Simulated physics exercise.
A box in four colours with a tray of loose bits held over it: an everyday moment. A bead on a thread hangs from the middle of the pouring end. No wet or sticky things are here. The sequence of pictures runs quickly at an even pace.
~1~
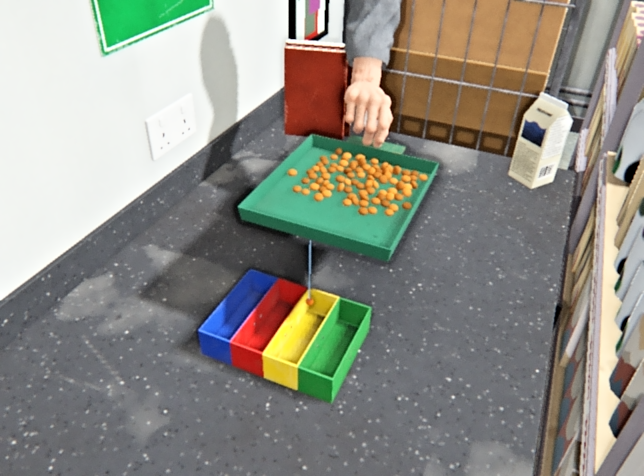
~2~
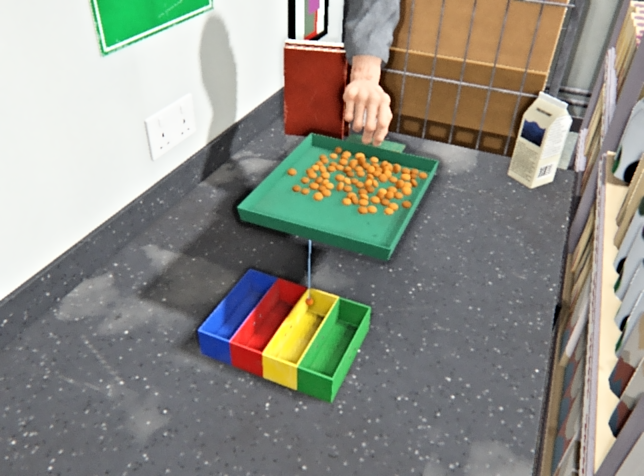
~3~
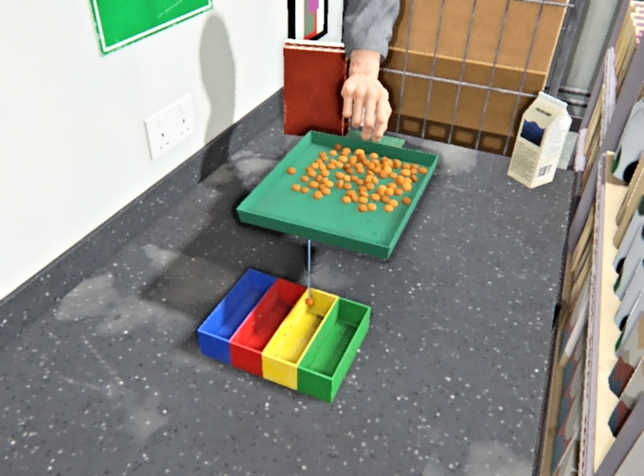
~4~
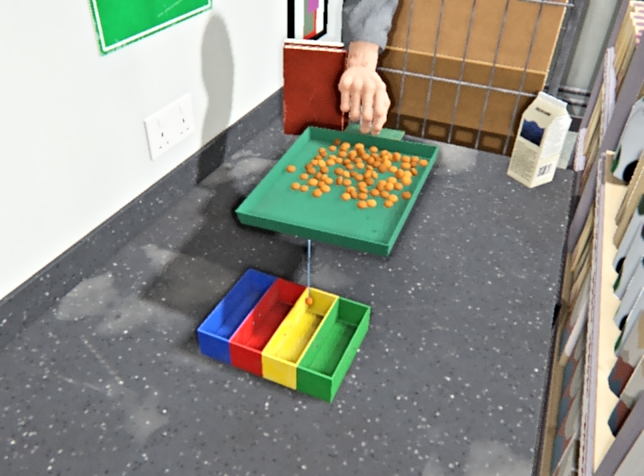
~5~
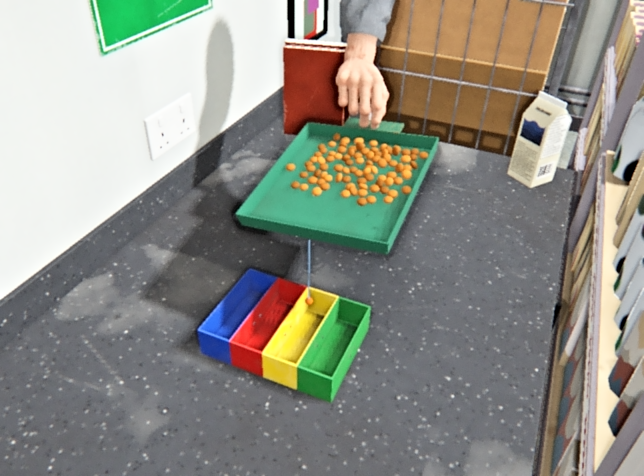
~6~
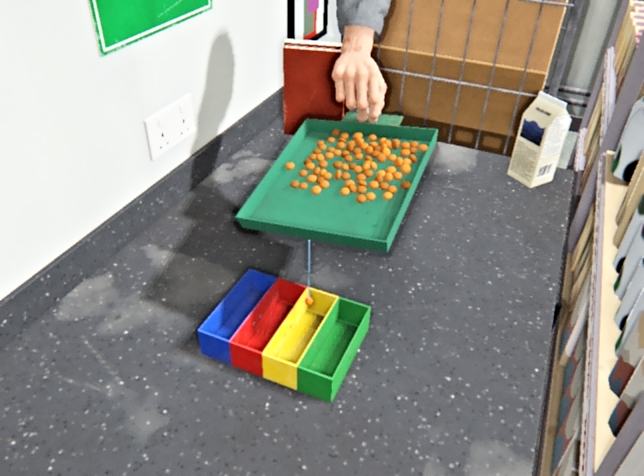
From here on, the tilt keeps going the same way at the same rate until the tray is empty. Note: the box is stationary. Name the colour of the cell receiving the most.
That is the blue one.
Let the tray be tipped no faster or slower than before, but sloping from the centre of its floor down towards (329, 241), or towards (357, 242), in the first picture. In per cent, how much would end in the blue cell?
Near 0 % and 0 %.
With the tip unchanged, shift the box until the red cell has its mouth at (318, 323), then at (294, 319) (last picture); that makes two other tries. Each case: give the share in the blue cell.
0 and 40 in a hundred.
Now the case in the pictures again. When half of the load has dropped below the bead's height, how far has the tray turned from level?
The tilt is near 100° by then.
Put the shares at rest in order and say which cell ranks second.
That would be the cell in red, just behind the top one.
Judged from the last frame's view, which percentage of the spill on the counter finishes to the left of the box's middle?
I reckon around 90 per cent.
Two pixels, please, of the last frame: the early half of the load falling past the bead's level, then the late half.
Around (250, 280), followed by around (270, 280).
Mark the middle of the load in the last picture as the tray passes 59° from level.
I'd put the middle close to (265, 218).
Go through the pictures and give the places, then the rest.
Corners of the pouring end at (241, 206) and (389, 248), level; middle of the load at (370, 183), bits of cat kibble; bead on its thread at (309, 302); blue cell at (216, 345); red cell at (247, 357); yellow cell at (280, 370); green cell at (315, 382), in the first frame.
Corners of the pouring end at (240, 207) and (389, 247), level; middle of the load at (370, 182), in the second frame.
Corners of the pouring end at (240, 208) and (388, 246), tipped barely, lowest at the left corner; middle of the load at (369, 179), in the third frame.
Corners of the pouring end at (239, 210) and (387, 243), tipped a little, lowest at the left corner; middle of the load at (369, 169), in the fourth frame.
Corners of the pouring end at (239, 213) and (386, 241), tipped a little, lowest at the left corner; middle of the load at (369, 164), in the fifth frame.
Corners of the pouring end at (239, 216) and (385, 240), tipped a little, lowest at the left corner; middle of the load at (368, 159); blue cell at (215, 345); red cell at (247, 357); yellow cell at (280, 369); green cell at (315, 382), in the sixth frame.
Soon, tray tipped steeply; nearly all on the tray; a small part falling or outside the box.
A while on, tray tipped right over; about half on the tray; about a quarter in the blue cell; a stray few in the red cell; about a quarter falling or outside the box.
Towards the end, tray tipped past a quarter turn; about two thirds in the blue cell; a small part in the red cell; a small part falling or outside the box.
Finally, tray tipped past a quarter turn; about two thirds in the blue cell; a small part in the red cell; none in the green cell; none in the yellow cell; a small part outside the box.
